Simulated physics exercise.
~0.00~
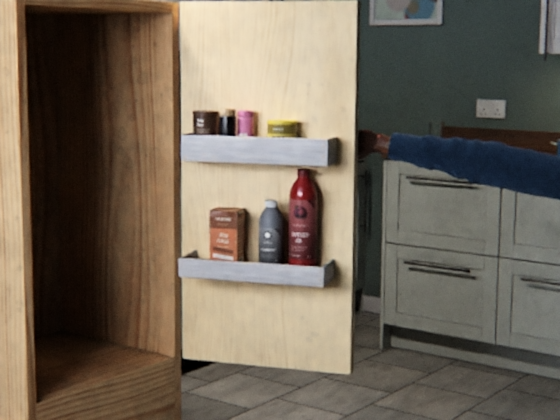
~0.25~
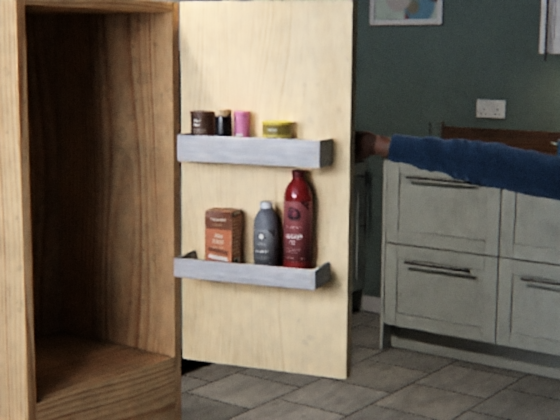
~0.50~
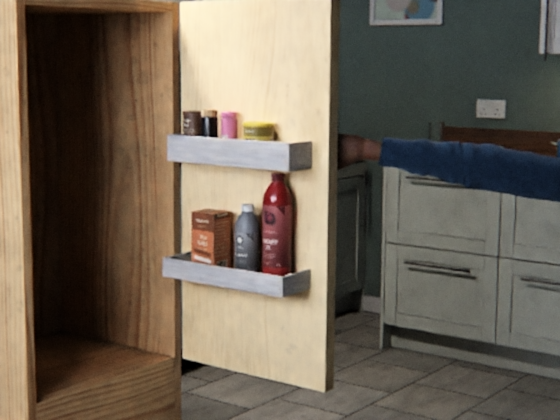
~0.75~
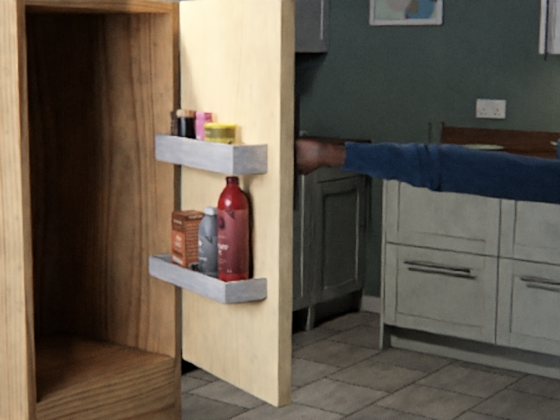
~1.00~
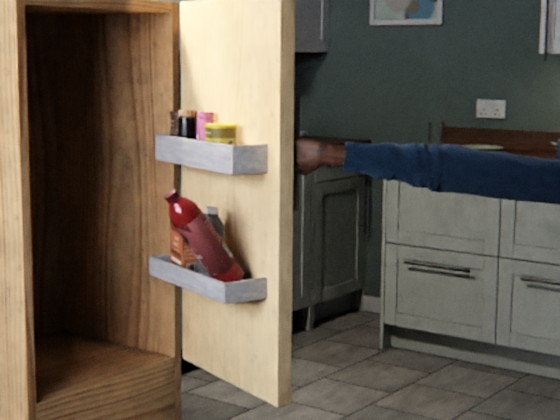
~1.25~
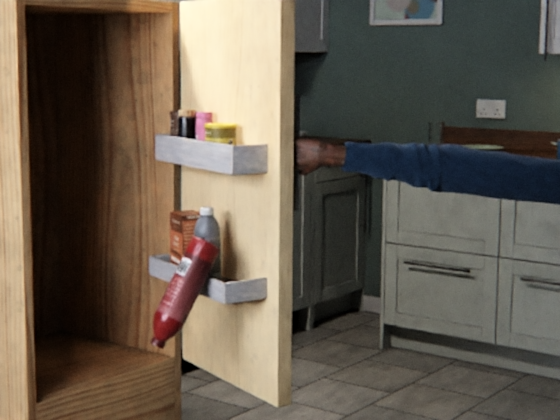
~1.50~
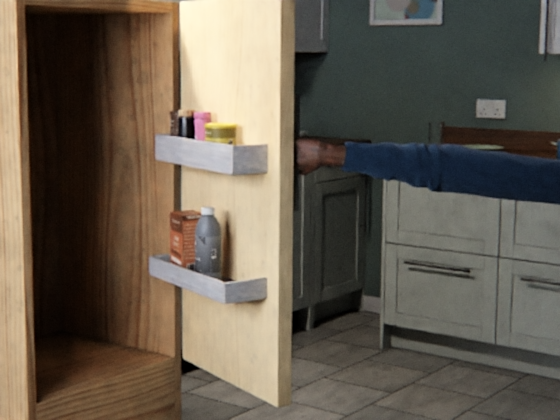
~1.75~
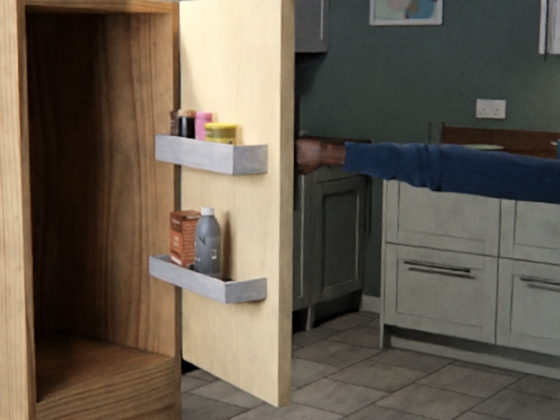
In a kitchen, an arm in a blue sleeve swings a wooden larder door partway towards shut and it stops; the red bottle on the lower rack then tips over the edge and falls out of view, while the grey bottle, orange carton and upper-rack items remain in place.
